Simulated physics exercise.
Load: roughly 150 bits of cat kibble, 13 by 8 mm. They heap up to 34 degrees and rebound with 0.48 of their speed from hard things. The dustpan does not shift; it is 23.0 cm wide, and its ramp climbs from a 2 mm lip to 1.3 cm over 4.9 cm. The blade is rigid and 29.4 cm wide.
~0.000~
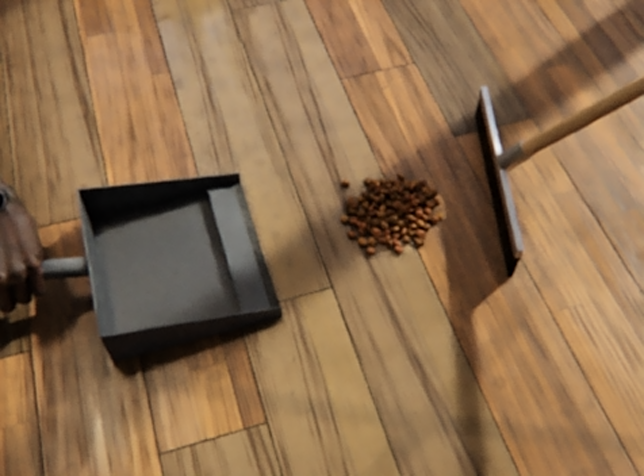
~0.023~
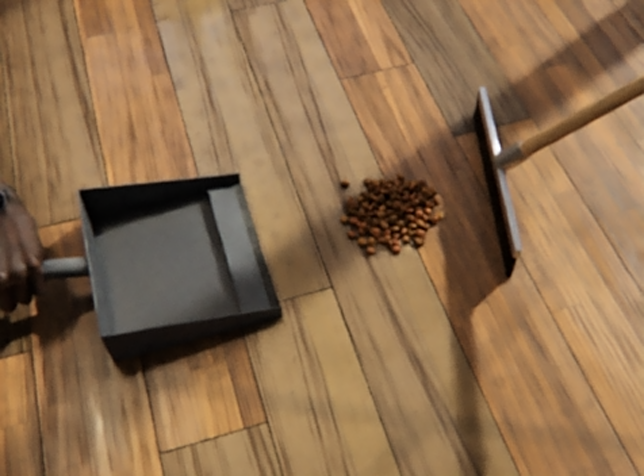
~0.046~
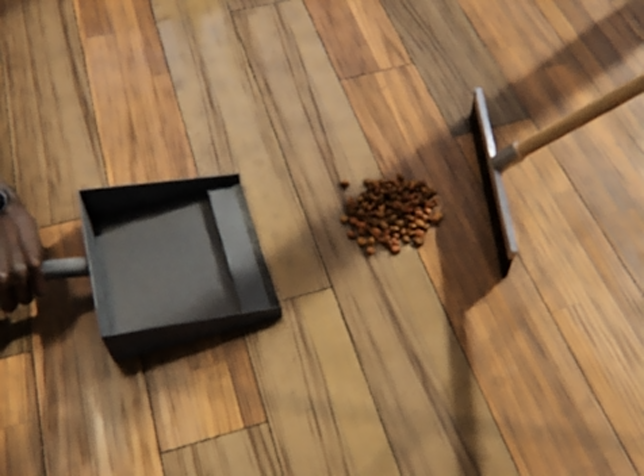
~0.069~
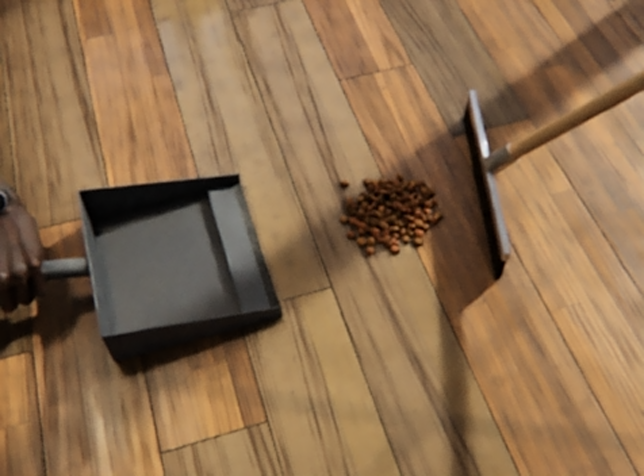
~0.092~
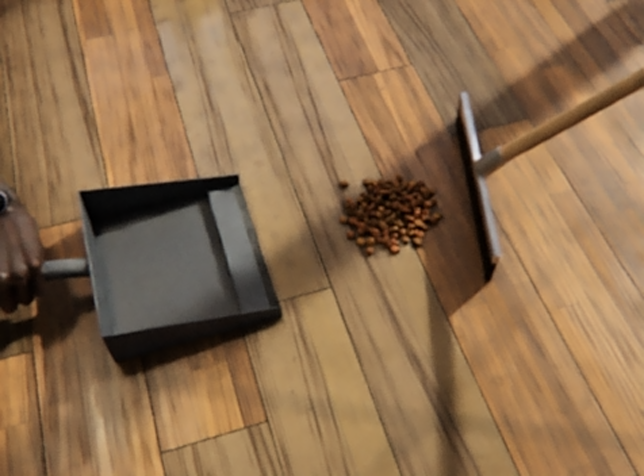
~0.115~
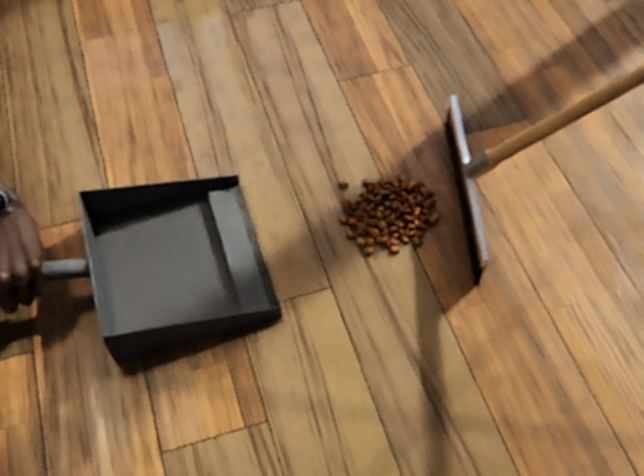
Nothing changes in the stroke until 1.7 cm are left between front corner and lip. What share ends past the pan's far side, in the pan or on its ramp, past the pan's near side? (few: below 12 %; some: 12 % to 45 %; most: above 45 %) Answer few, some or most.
Far side: Few, pan: Few, near side: Few.
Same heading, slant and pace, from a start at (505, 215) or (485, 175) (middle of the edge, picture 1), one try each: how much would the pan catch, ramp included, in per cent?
About 0 and 10 per cent.
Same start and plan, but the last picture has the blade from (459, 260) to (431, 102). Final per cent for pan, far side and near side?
Pan 40, far 15, near 0.
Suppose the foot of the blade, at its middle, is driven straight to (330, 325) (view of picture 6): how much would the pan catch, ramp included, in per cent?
Some 0 per cent.
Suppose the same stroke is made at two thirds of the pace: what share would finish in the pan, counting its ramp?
It would be near 5 per cent.
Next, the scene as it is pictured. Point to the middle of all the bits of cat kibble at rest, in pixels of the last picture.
Around (274, 228).
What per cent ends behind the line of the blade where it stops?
About 0 per cent.
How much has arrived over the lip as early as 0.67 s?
About 5 per cent by then.
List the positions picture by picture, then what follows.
The first frame shows blade from (518, 253) to (483, 94), moved 0.0 cm, 0 of the pieces shifted so far; middle of the pieces at (393, 212); pan at (168, 269).
The second frame shows blade from (517, 253) to (481, 95), moved 0.2 cm, 0 of the pieces shifted so far; middle of the pieces at (393, 212).
The third frame shows blade from (512, 254) to (477, 96), moved 0.7 cm, 0 of the pieces shifted so far; middle of the pieces at (392, 212).
The fourth frame shows blade from (505, 256) to (471, 97), moved 1.7 cm, 0 of the pieces shifted so far; middle of the pieces at (392, 212).
The fifth frame shows blade from (495, 259) to (462, 100), moved 2.9 cm, 0 of the pieces shifted so far; middle of the pieces at (391, 212).
The sixth frame shows blade from (484, 262) to (452, 103), moved 4.5 cm, 0 of the pieces shifted so far; middle of the pieces at (391, 212); pan at (168, 270). The blade's pace is about 0.69 m/s.
After 0.30 s, middle of the blade 17 cm from the lip; 0 % over the lip, far side 0 %, near side 0 %.
After 0.42 s, middle of the blade 9 cm from the lip; 0 % over the lip, far side 0 %, near side 0 %.
After 0.67 s, middle of the blade 5 cm from the lip; 5 % over the lip, far side 5 %, near side 0 %.
By 1.0 s all is still; far side 5 %, pan 5 %, near side 0 %, in front of the lip or behind the blade 90 %.
